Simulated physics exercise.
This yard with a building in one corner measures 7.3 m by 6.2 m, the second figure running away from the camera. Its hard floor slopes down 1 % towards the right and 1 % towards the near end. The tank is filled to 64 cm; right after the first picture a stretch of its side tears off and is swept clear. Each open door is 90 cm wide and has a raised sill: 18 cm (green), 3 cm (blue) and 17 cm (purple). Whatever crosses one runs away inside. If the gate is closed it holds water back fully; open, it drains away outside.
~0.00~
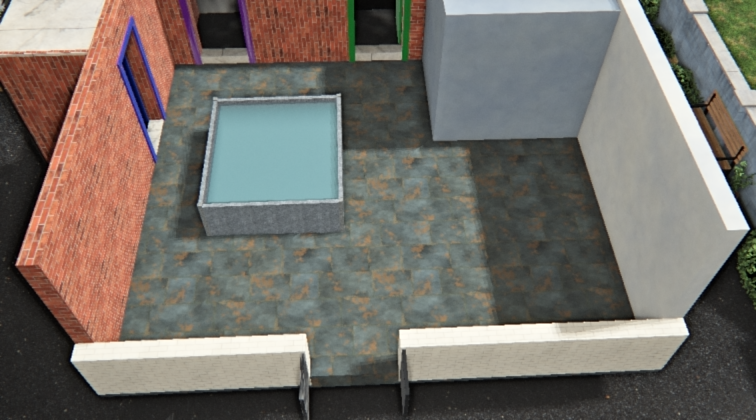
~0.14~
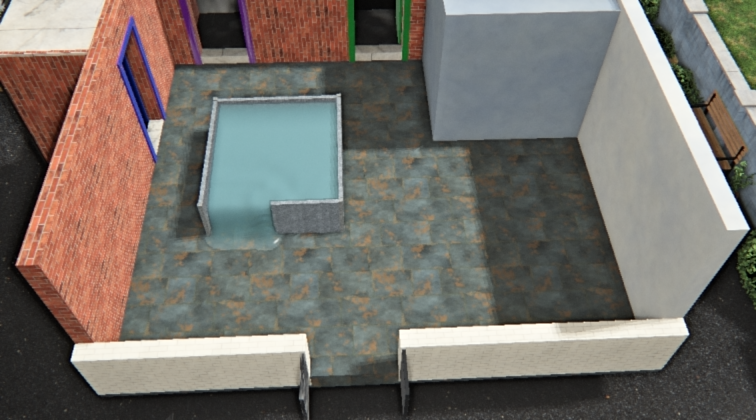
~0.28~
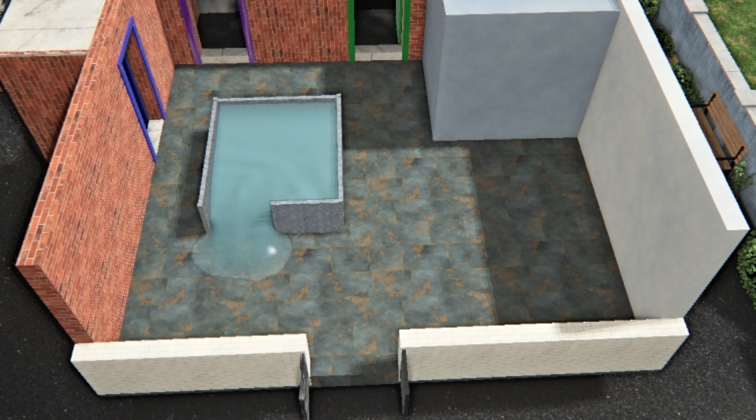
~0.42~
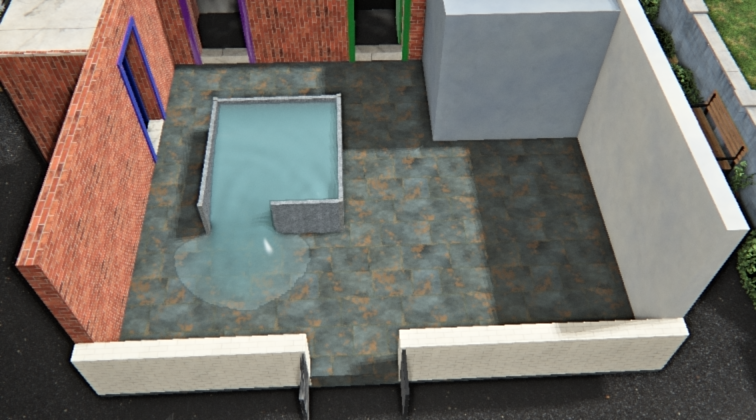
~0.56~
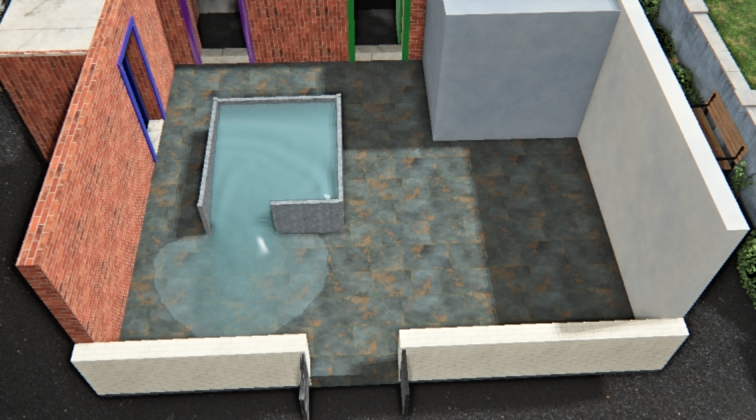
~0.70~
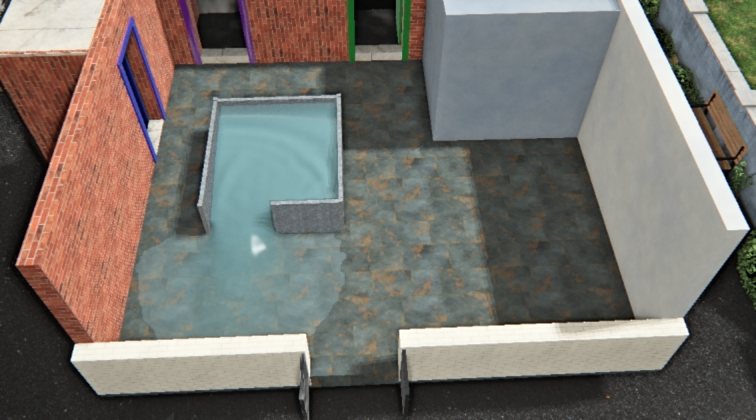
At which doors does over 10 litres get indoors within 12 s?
Door by door: At the green door it does not reach the limit; at the blue door it exceeds the limit; at the purple door it stays under the limit.
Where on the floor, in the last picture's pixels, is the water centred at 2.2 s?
Near (261, 229).
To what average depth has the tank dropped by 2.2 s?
About 39 cm.
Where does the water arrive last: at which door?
Last comes the green one.
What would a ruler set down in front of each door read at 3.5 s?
Depths in cm: Green 0, blue 2, purple 0.
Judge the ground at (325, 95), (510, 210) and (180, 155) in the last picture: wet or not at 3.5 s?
In turn: Not reached, still dry, under water.
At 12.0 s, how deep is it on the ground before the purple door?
About 4.0 cm.
After 1.4 s water covers 20 % of the floor and is deepest (50 cm) near (114, 367); green door not reached, blue door not reached, purple door not reached.
After 2.2 s water covers 20 % of the floor and is deepest (42 cm) near (209, 363); green door not reached, blue door not reached, purple door not reached.
After 3.5 s water covers 40 % of the floor and is deepest (26 cm) near (223, 351); green door not reached, blue door 2 cm at the sill, 0 L in, purple door not reached.
After 7.0 s water covers 75 % of the floor and is deepest (16 cm) near (222, 363); green door not reached, blue door 6 cm at the sill, 1 L in, purple door 10 cm at the sill, 0 L in.
After 12.0 s water covers 95 % of the floor and is deepest (12 cm) near (609, 291); green door 3 cm at the sill, 0 L in, blue door 5 cm at the sill, 19 L in, purple door 4 cm at the sill, 0 L in.
